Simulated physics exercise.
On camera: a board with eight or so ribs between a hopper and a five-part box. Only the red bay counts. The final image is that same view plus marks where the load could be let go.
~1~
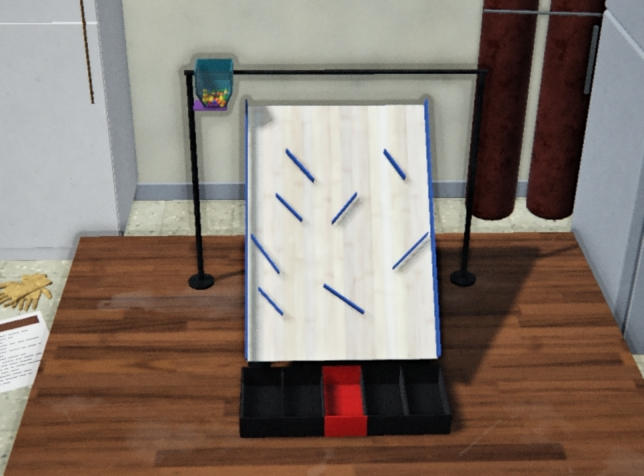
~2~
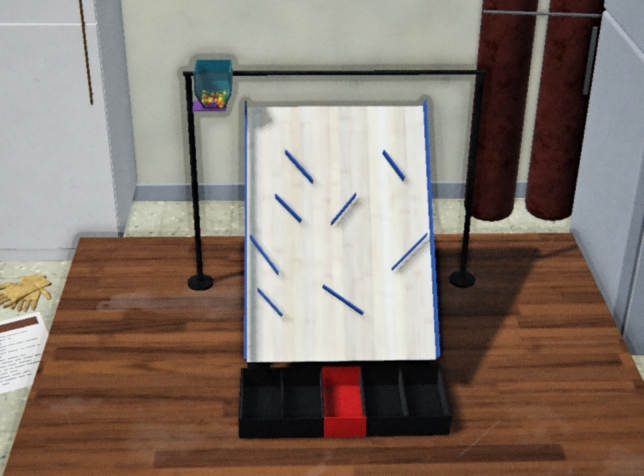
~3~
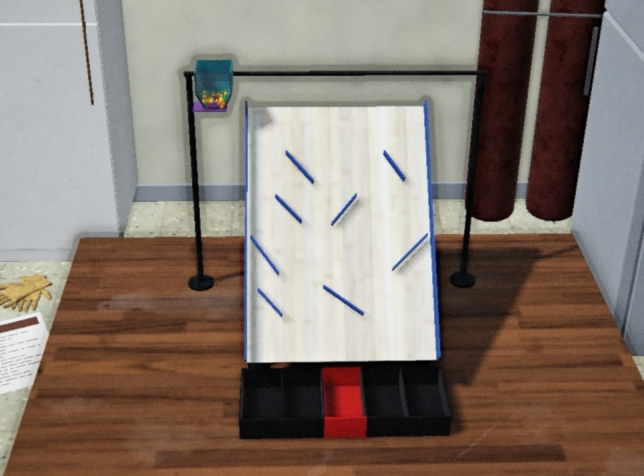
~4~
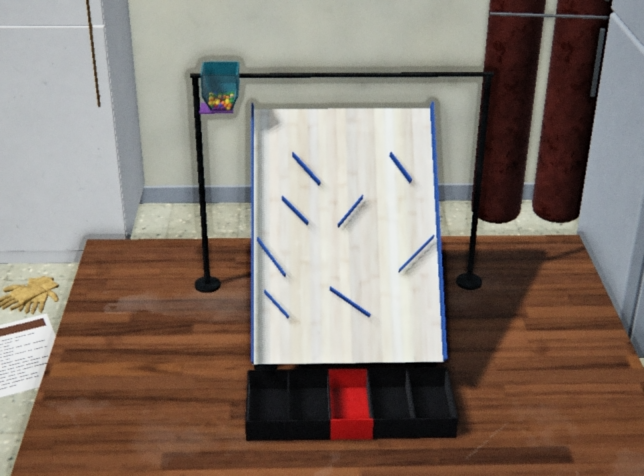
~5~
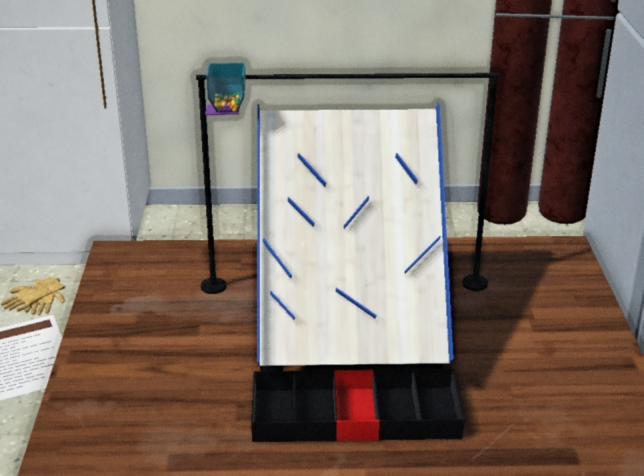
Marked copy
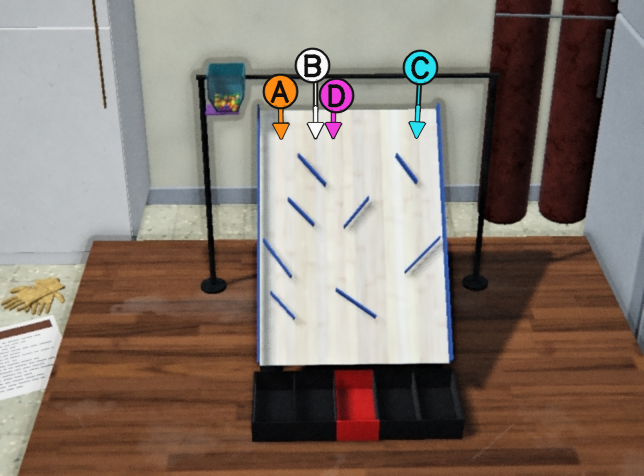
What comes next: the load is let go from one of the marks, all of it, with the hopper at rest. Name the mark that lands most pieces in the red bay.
A.
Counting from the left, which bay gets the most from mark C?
The fourth from the left.
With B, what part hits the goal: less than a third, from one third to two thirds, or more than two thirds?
Mark B gives less than a third.
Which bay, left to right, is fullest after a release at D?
It is the second one.
On the marked copy, mark A meets the board at (281, 133); mark B meets the board at (315, 132); mark C meets the board at (416, 132); mark D meets the board at (333, 132).
Choosing A, about a third in the red bay, about half in other bays, a stray few held on the board, a small part outside the box.
Choosing B, a stray few in the red bay, most in other bays, a small part outside the box.
Choosing C, a stray few in the red bay, nearly all in other bays, a stray few held on the board, a stray few outside the box.
Choosing D, a stray few in the red bay, most in other bays, a small part outside the box.
